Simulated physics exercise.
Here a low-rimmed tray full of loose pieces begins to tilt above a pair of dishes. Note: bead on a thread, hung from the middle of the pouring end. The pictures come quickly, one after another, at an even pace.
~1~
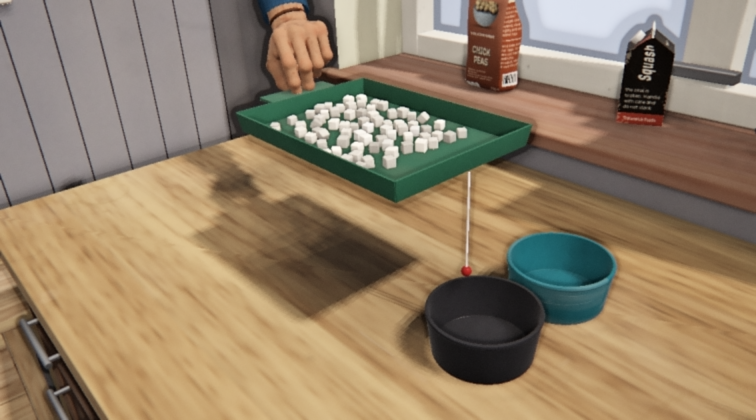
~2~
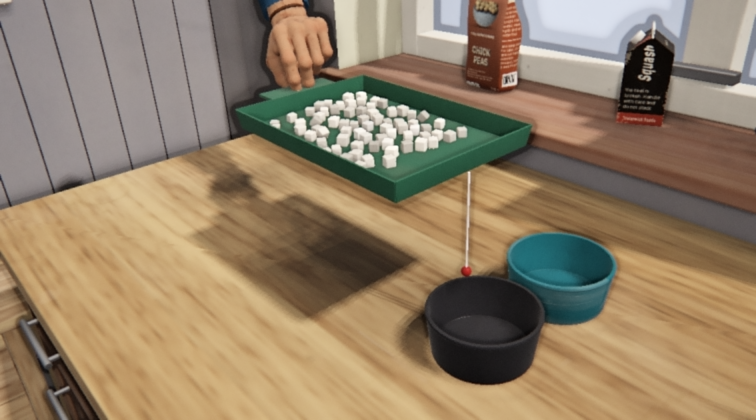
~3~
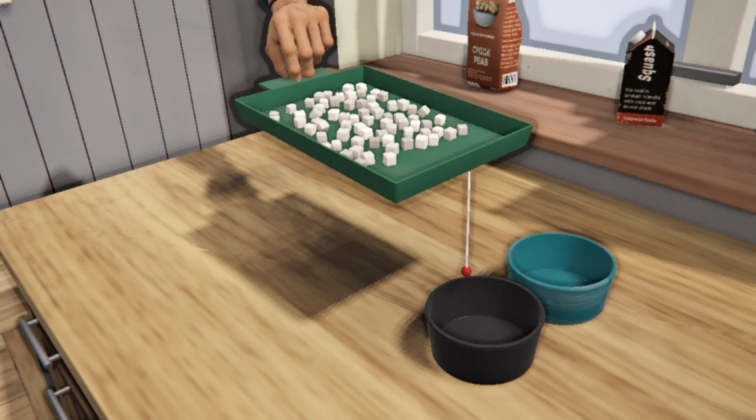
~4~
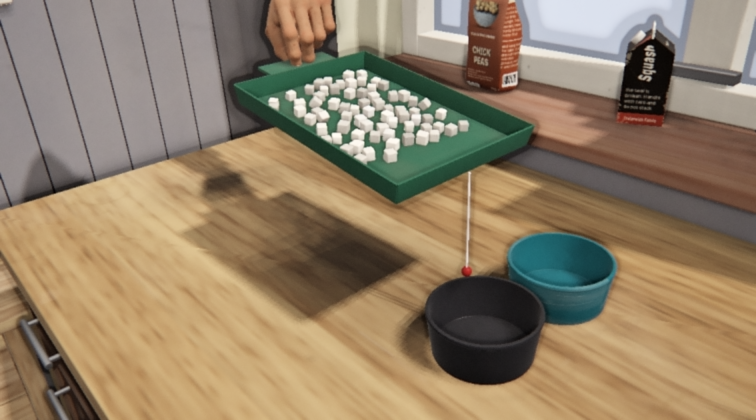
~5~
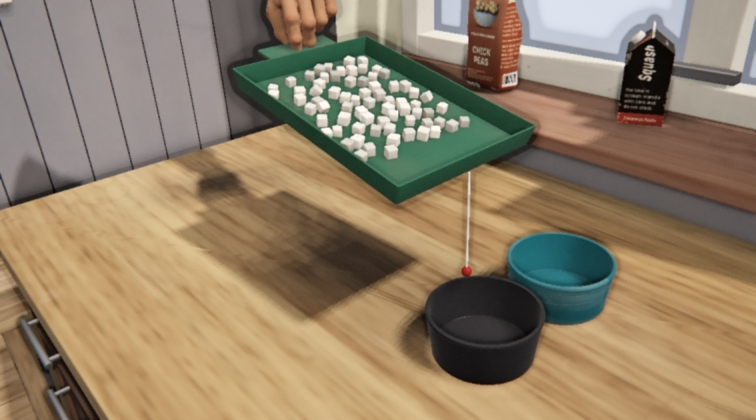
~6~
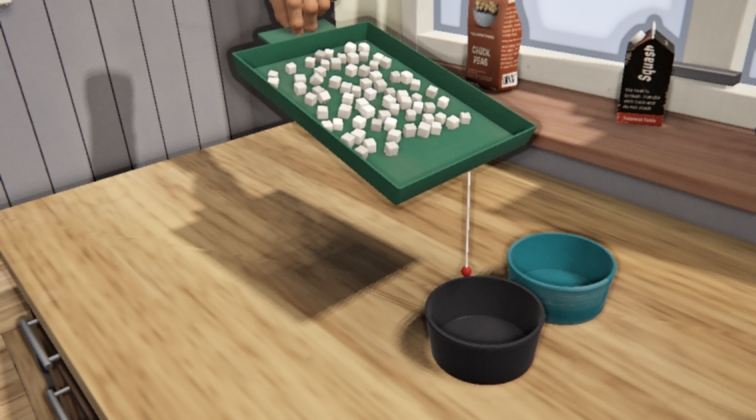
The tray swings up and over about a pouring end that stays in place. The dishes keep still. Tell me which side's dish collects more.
The greater part will fall into the left dish.
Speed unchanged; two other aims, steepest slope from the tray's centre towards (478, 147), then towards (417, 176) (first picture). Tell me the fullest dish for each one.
The rightmost dish, then the leftmost dish.
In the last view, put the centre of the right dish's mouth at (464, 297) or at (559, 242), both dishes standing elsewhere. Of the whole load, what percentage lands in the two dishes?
Around 30 per cent for the first position, around 20 per cent for the second.
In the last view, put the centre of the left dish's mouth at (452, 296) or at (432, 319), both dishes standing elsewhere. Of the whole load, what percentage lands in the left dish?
Trial 1 10%, trial 2 30%.
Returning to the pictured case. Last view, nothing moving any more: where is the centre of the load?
Near pixel (504, 350).
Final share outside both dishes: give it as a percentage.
Call it some 40 percent of the pieces.
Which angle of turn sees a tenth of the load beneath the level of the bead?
Reading: Some 110°.
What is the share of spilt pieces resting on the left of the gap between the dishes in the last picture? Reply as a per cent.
30 %, roughly.
Soon after the last picture, tray tipped steeply; all on the tray.
A little later, tray tipped right over; nearly all on the tray; a stray few outside both; a stray few in the air.
Later still, tray tipped past a quarter turn; about half in the left dish; a small part in the right dish; about half outside both.
At rest, tray tipped past a quarter turn; about half in the left dish; a small part in the right dish; about half outside both.
